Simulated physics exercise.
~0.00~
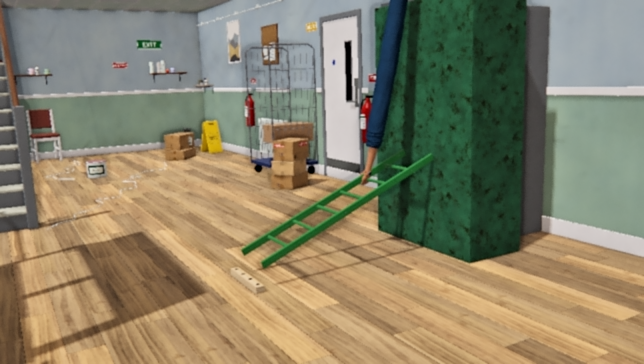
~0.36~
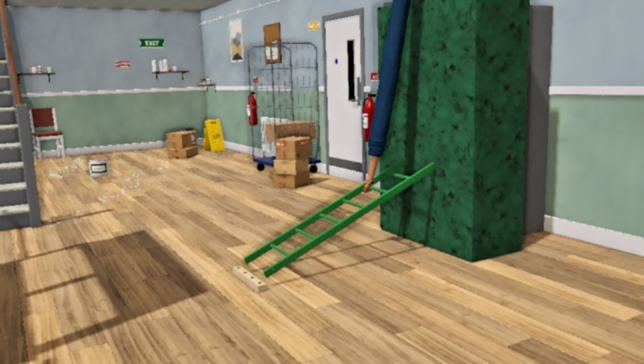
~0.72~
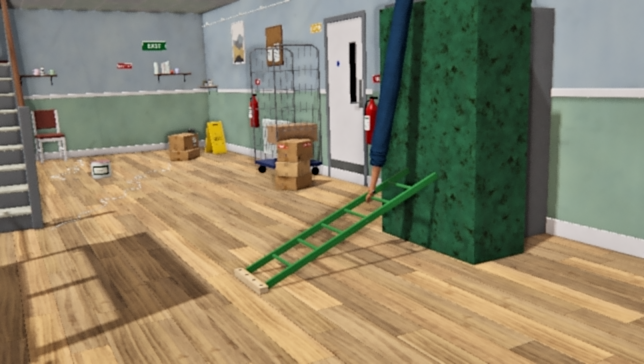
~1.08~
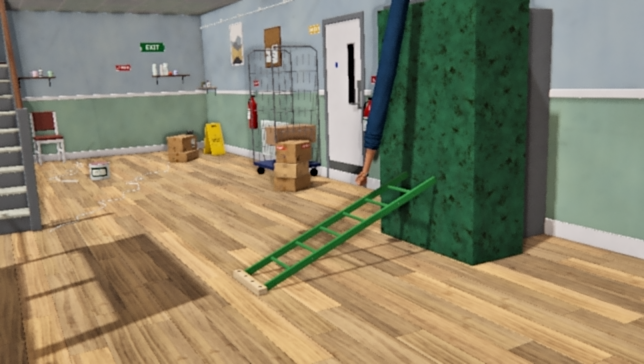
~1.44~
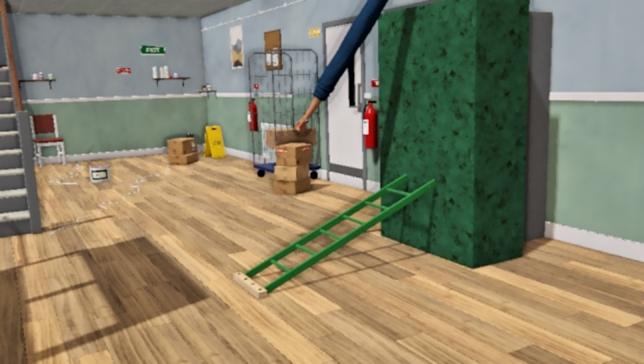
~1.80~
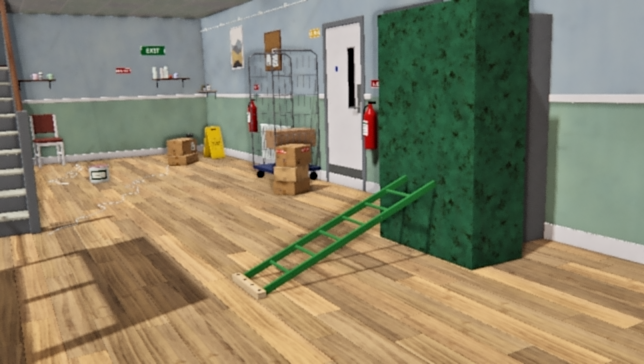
A green ladder was lowered a little by someone's hand until its foot met a small strip on the wooden floor, its top against a tall green block. The hand let go and drew away, and the ladder stayed leaning there.
